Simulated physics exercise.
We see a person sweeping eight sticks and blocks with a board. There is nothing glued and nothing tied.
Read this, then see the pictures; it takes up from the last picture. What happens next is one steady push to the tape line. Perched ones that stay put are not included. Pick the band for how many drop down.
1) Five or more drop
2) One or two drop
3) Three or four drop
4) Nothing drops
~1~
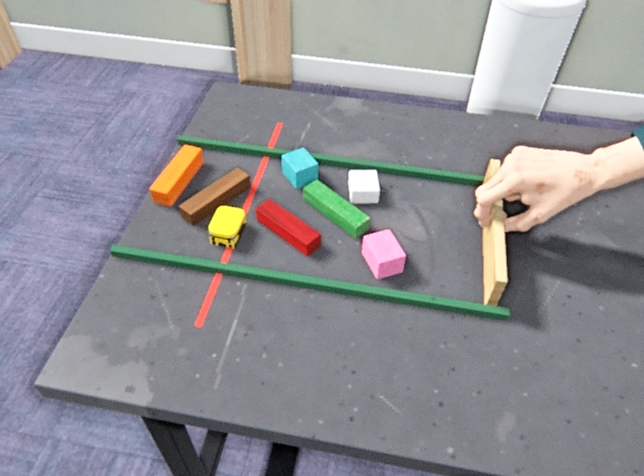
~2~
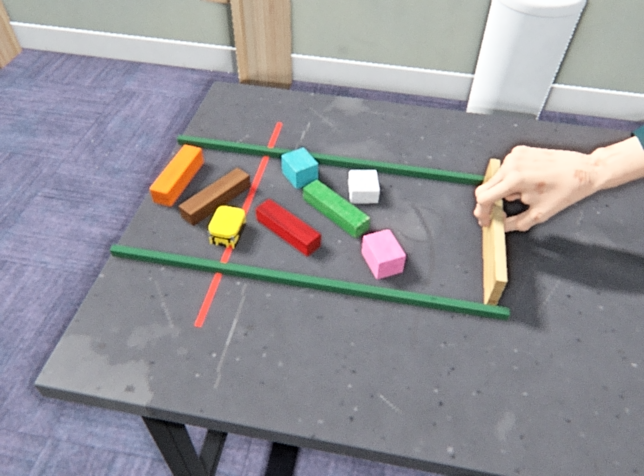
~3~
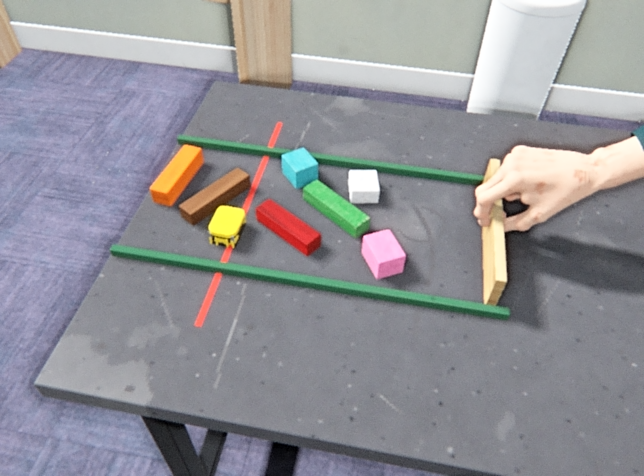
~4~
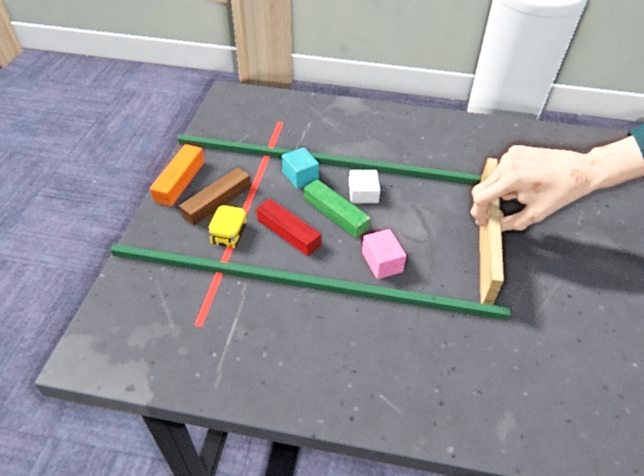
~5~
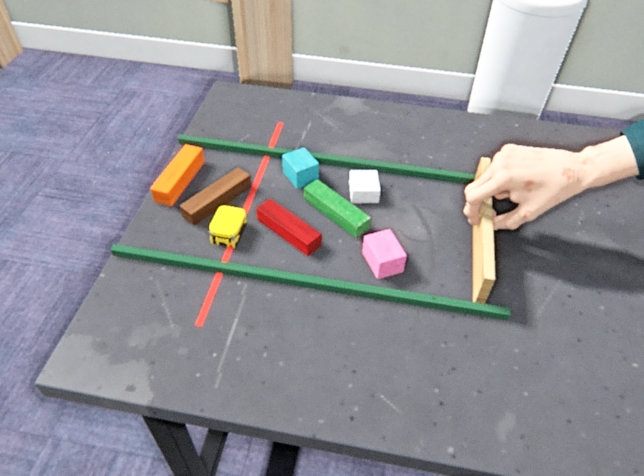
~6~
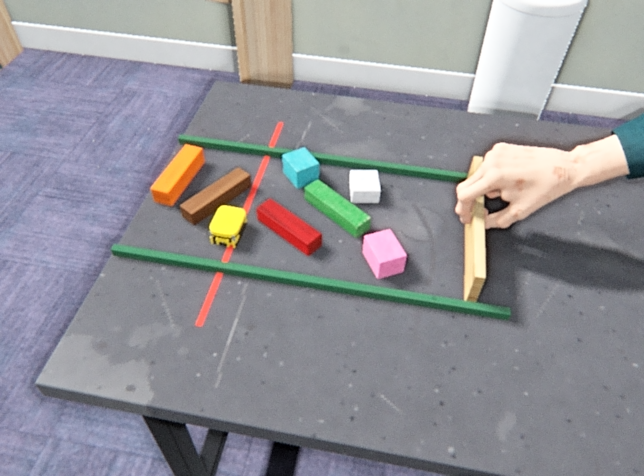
Answer: 4.
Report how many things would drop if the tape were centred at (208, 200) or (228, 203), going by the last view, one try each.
So that's 2 for the first and 0 for the second.
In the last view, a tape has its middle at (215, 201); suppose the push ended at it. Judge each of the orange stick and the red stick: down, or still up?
Well, the orange stick topples off and the red stick is left in place.
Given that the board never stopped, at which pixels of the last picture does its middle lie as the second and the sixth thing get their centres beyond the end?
Earlier crossing: About (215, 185); later crossing: About (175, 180).
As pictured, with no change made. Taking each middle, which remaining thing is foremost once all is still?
The one out in front is the orange stick.
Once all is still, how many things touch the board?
The count in contact is 3.
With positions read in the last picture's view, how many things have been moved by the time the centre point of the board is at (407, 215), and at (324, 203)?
The count reaches 1 first and 5 second.
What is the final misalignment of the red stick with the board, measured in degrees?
Around 10 degrees.
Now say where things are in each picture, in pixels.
Orange stick (178, 175); brown stick (216, 196); yellow case (228, 227); board (493, 228); tape (246, 207), in the first frame.
Brown stick (216, 196); board (493, 228), in the second frame.
Yellow case (228, 227); pink block (383, 254), in the third frame.
Orange stick (179, 174); turquoise block (301, 168), in the fourth frame.
Brown stick (217, 195); red stick (289, 227), in the fifth frame.
Orange stick (179, 174); brown stick (217, 195); yellow case (229, 227); board (474, 225); tape (247, 206), in the sixth frame.
Soon after, none off yet; orange stick at rest near (179, 174); brown stick at rest near (217, 195); yellow case at rest near (229, 227).
After that, none off yet; orange stick at rest near (179, 174); brown stick moving near (210, 196); yellow case displaced a little near (209, 228).
In the end, the number that fall off is zero.
